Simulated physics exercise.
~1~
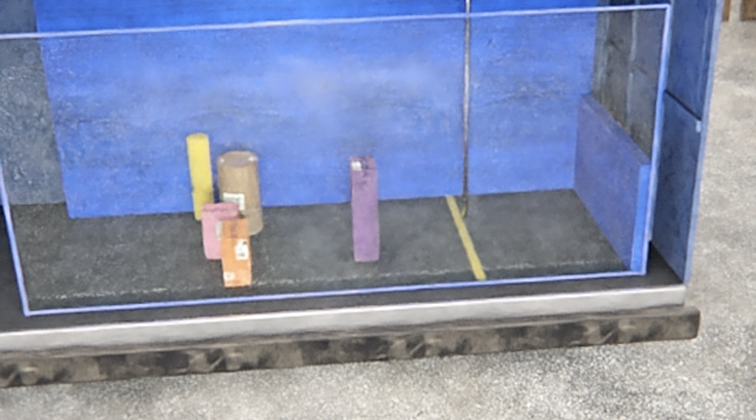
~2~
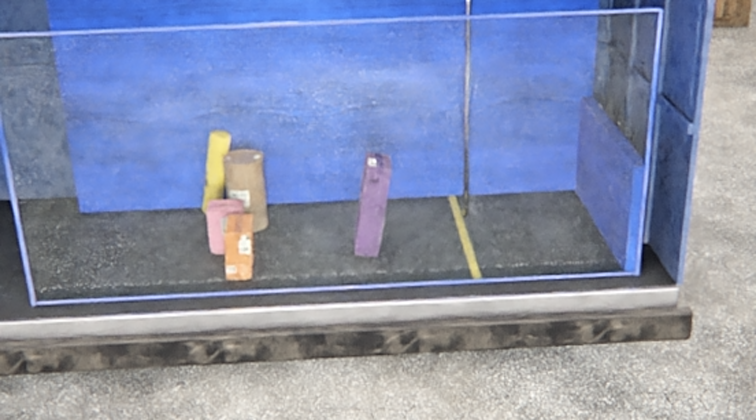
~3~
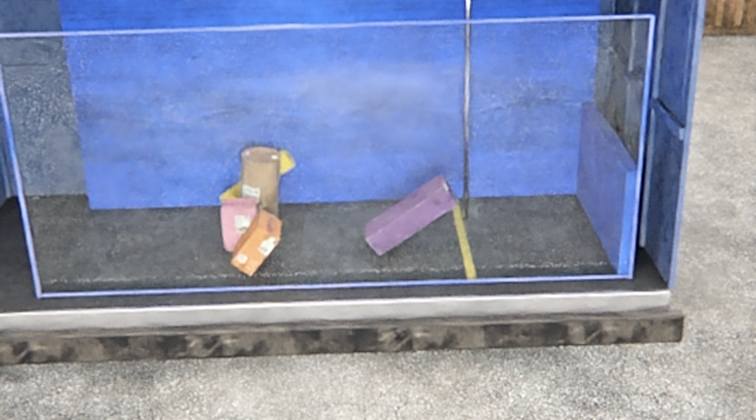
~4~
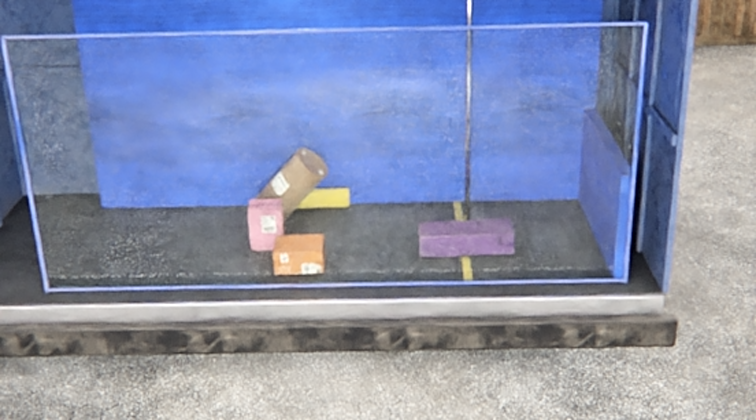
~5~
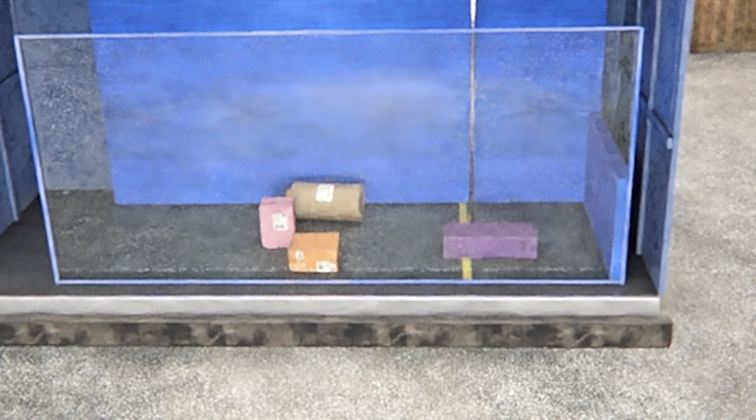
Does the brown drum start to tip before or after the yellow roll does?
It tips after the yellow roll. The roll is already leaning to the right while the brown drum still stands upright, and the drum only leans over once the roll is down on its side.
